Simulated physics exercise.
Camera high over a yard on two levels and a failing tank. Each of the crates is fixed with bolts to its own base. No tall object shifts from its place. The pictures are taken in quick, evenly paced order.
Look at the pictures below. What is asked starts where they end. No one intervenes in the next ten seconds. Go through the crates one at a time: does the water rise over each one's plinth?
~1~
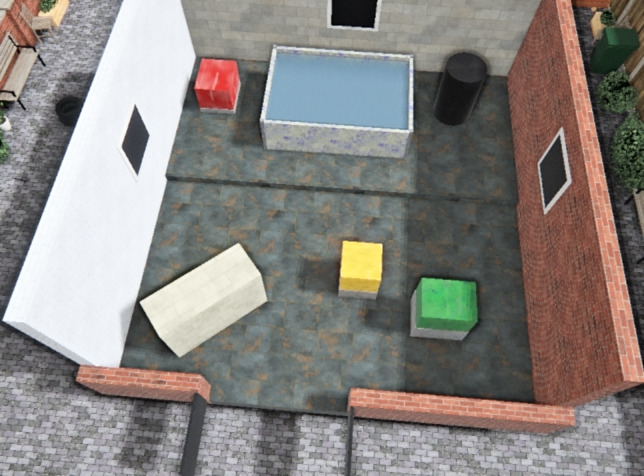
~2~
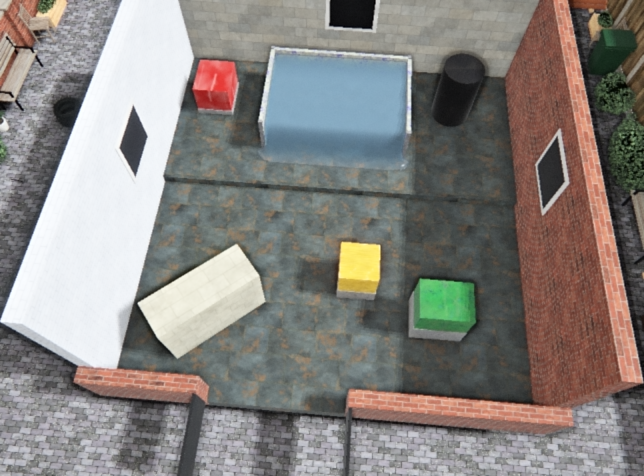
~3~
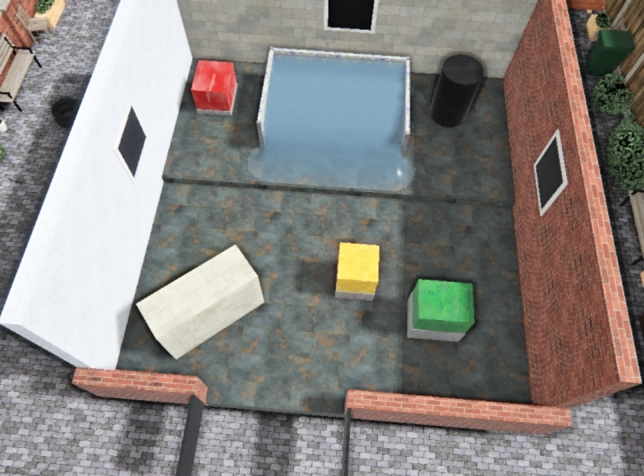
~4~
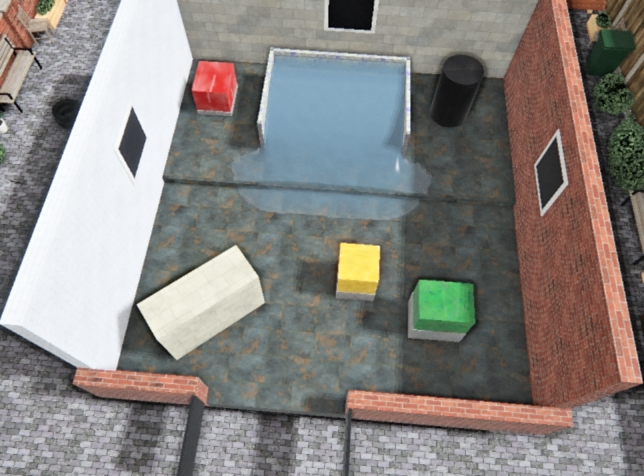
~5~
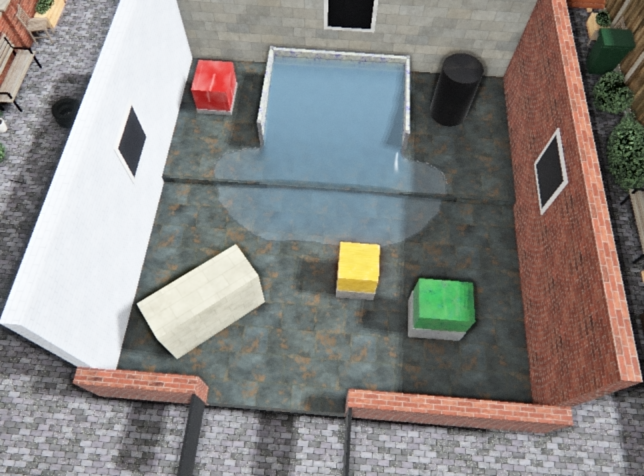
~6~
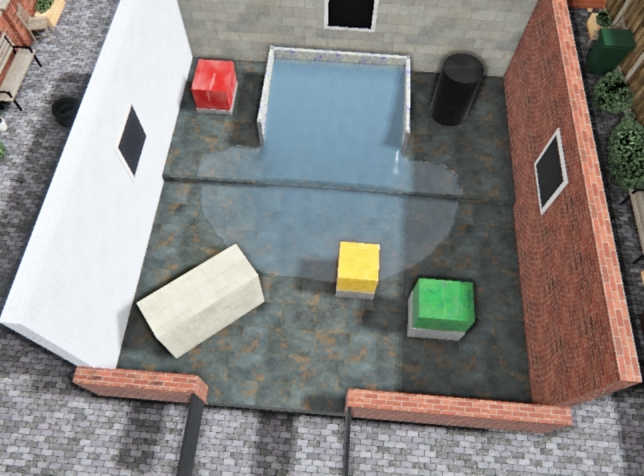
One at a time: The yellow crate - water gets over; the green crate - water stays below; the red crate - water stays below.
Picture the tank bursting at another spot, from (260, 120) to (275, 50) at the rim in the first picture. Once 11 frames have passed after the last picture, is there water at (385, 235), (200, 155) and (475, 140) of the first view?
First spot unwetted, second drenched, third unwetted.
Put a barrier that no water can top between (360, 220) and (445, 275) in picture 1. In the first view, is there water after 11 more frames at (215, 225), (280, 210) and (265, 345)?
The first point comes out inundated, the next inundated, the last inundated.
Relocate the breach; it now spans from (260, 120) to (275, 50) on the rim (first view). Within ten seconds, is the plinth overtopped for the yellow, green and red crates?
Result: Yellow is not reached; green is not reached; red is swamped.
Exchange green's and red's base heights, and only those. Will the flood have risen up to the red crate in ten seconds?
The red holds out.
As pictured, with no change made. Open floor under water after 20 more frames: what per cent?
Around 70 percent.
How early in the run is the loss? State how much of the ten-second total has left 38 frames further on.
Approximately 75 %.
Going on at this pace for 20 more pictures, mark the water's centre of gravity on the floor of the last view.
Close to (326, 254).
A moment on, water covers 50 % of the floor; the yellow crate water round its plinth, the green crate water round its plinth, the red crate not reached.
Next, water covers 60 % of the floor; the yellow crate water round its plinth, the green crate water round its plinth, the red crate not reached.
Then, water covers 70 % of the floor; the yellow crate water round its plinth, the green crate water round its plinth, the red crate not reached.
Later, water covers 70 % of the floor; the yellow crate water round its plinth, the green crate water round its plinth, the red crate not reached.
In the end, water covers 65 % of the floor; the yellow crate was topped, the green crate stayed above the water, the red crate stayed above the water.
